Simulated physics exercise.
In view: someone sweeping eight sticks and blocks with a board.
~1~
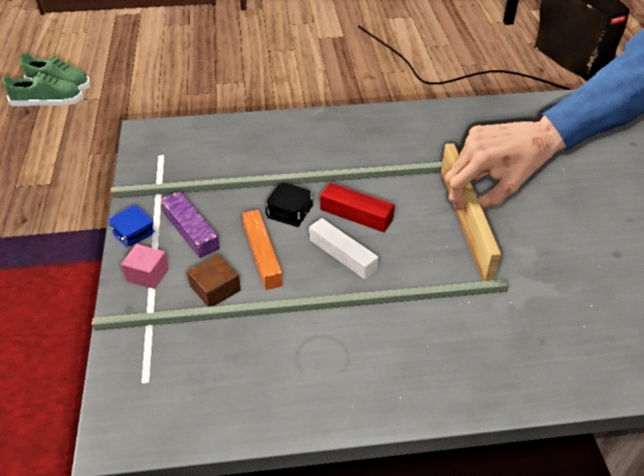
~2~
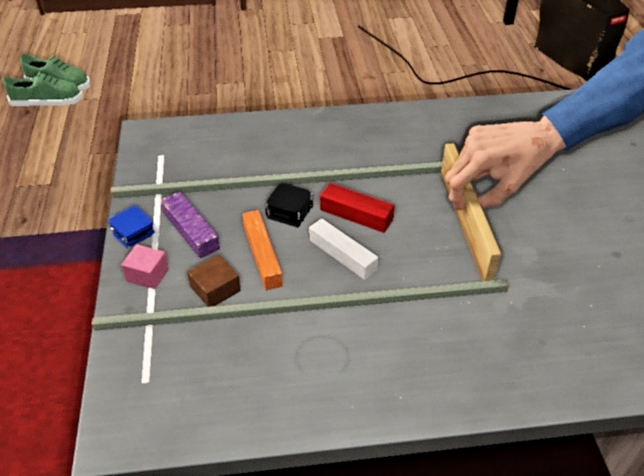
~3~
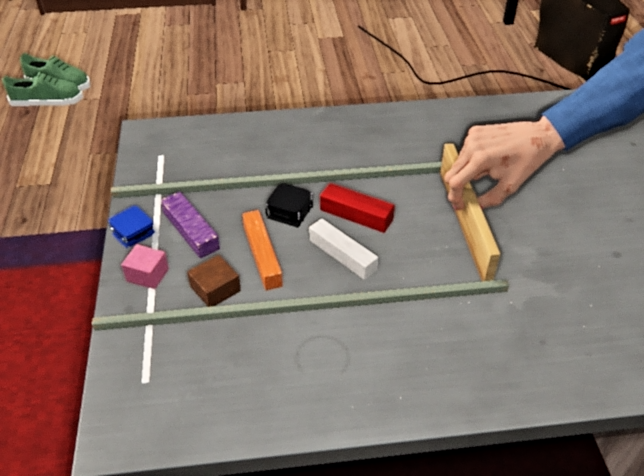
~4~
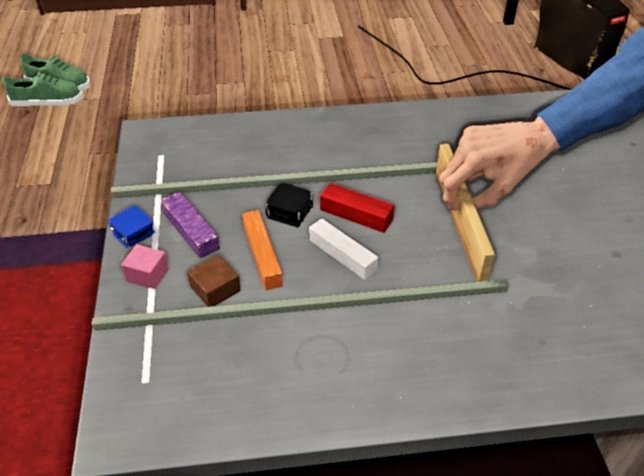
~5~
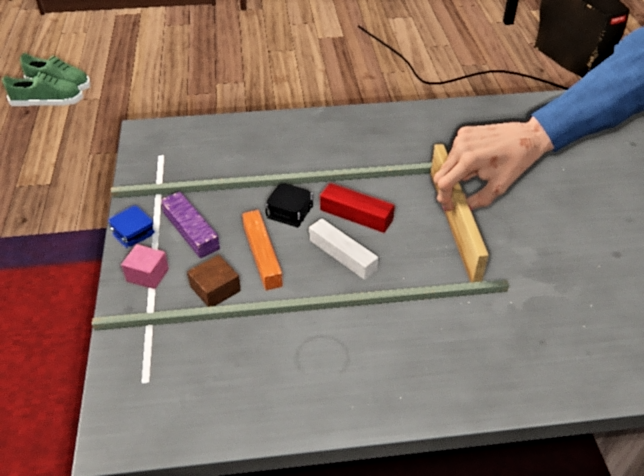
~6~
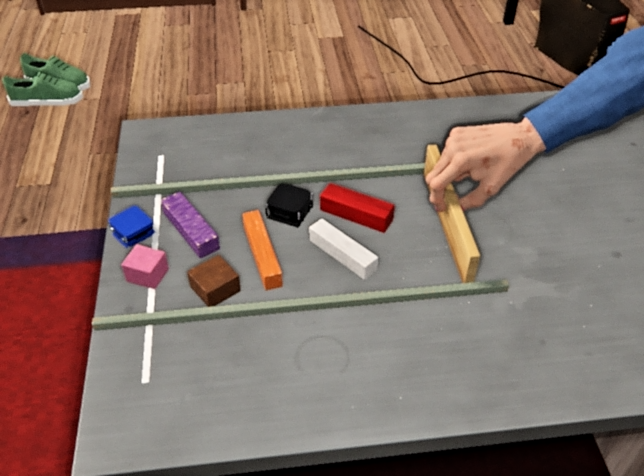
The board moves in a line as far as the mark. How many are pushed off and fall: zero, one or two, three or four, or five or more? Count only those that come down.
Here the number that fall off is three or four.
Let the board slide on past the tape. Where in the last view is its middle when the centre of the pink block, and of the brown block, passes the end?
Its middle is around (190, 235) and around (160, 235).
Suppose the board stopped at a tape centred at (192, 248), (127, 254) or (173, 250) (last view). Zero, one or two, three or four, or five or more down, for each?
One after another: Just one or two; more than four; three or four.
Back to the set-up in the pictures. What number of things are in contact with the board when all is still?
It touches 2.
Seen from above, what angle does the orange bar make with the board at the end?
Some 20 degrees.
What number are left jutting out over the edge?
Overhanging: 2.
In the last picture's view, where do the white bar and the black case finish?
The white bar at (130, 268), the black case at (115, 215).
Soon after, none off yet; blue case at rest near (133, 228); pink block at rest near (146, 267); purple bar at rest near (190, 224).
At rest, the number that fall off is three or four; fallen, brown block, purple bar, pink block and blue case.
